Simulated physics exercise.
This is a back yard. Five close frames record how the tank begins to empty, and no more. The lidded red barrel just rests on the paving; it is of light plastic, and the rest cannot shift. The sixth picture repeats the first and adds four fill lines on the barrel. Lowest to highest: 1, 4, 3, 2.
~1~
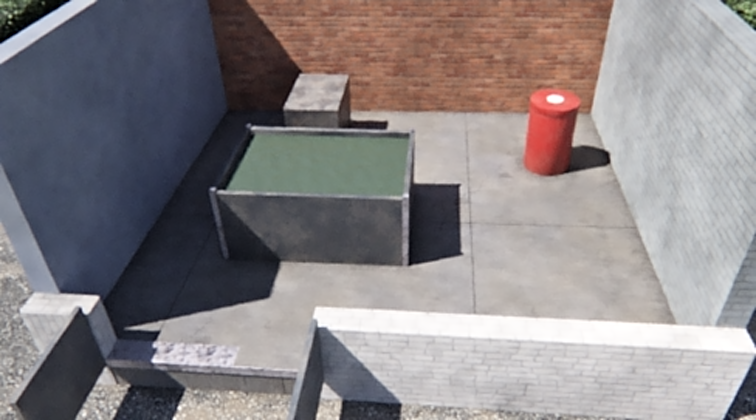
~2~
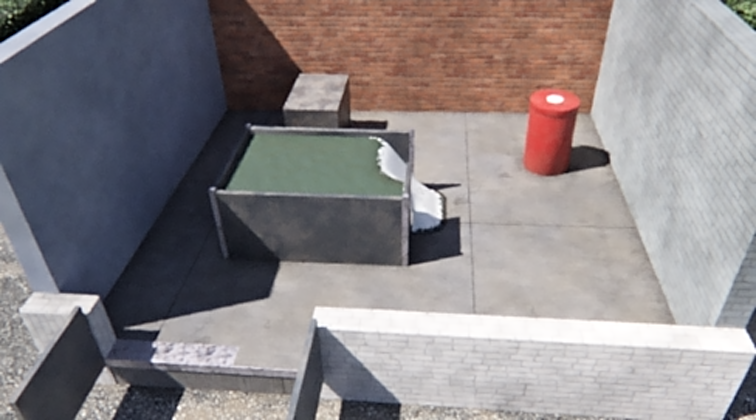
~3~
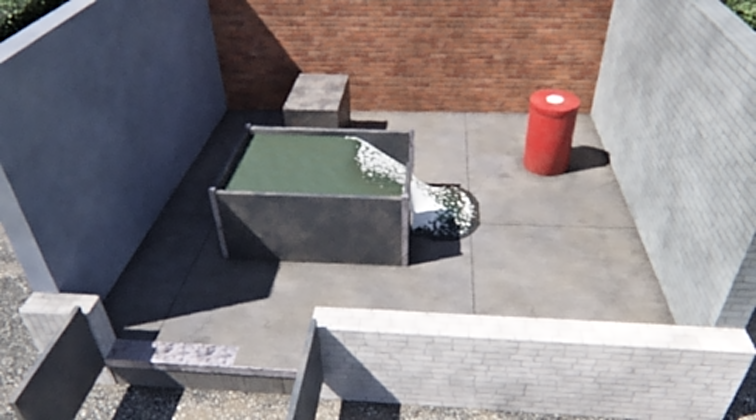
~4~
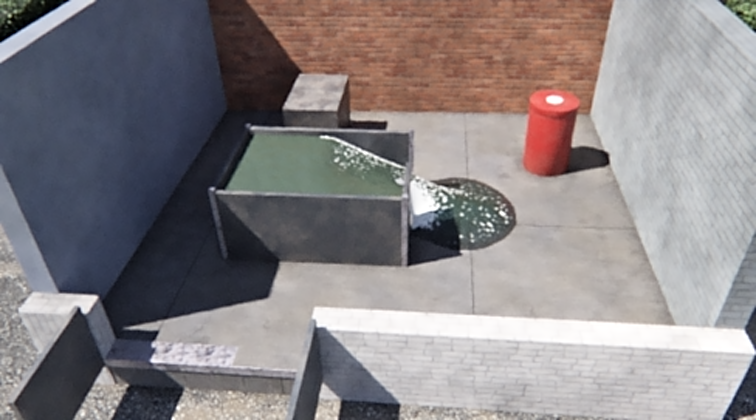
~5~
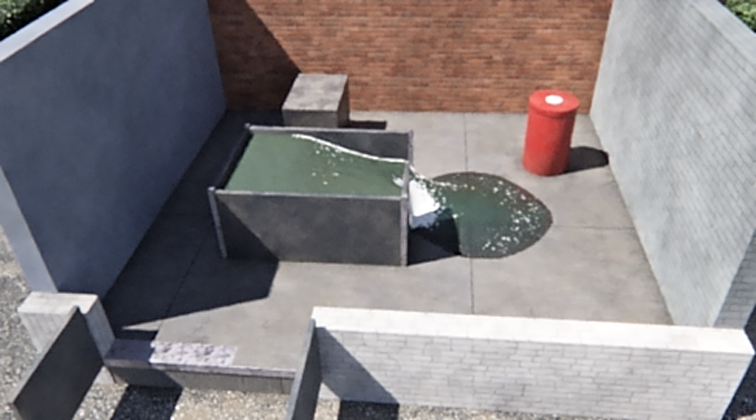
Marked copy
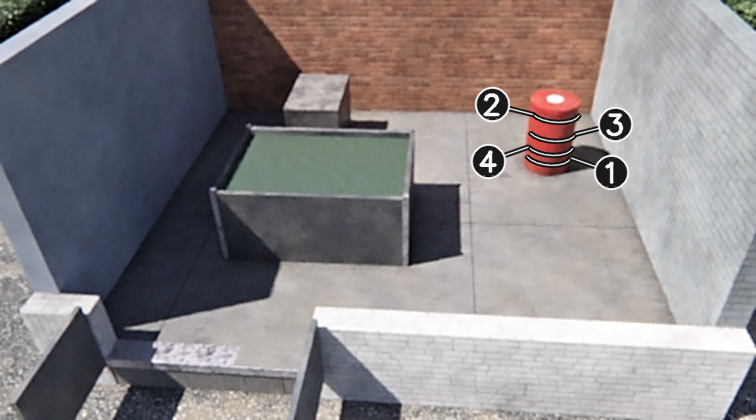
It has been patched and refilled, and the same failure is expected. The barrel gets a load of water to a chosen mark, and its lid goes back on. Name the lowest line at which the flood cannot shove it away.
I would pick mark 4.
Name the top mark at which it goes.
The answer is 1.
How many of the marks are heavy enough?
Three.
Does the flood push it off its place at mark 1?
Yes, it does.
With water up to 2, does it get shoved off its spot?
No, that is safe.
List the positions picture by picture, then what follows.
Lid of the red barrel at (556, 100); tank full, its middle at (320, 166); open gate at (207, 306).
Water covers 1 % of the ground and is seen nearest the barrel at (439, 198).
Water covers 3 % of the ground and is seen nearest the barrel at (471, 200).
Water covers 6 % of the ground and is seen nearest the barrel at (486, 188).
Lid of the red barrel at (555, 100); water covers 9 % of the ground and is seen nearest the barrel at (500, 180).
On the marked copy, 1 at (551, 165); 2 at (558, 122); 3 at (555, 141); 4 at (552, 155); from the bottom up 1, 4, 3, 2.
For mark 1, it is pushed about its own width away.
For mark 2, it does not move.
For mark 3, it does not move.
For mark 4, it does not move.
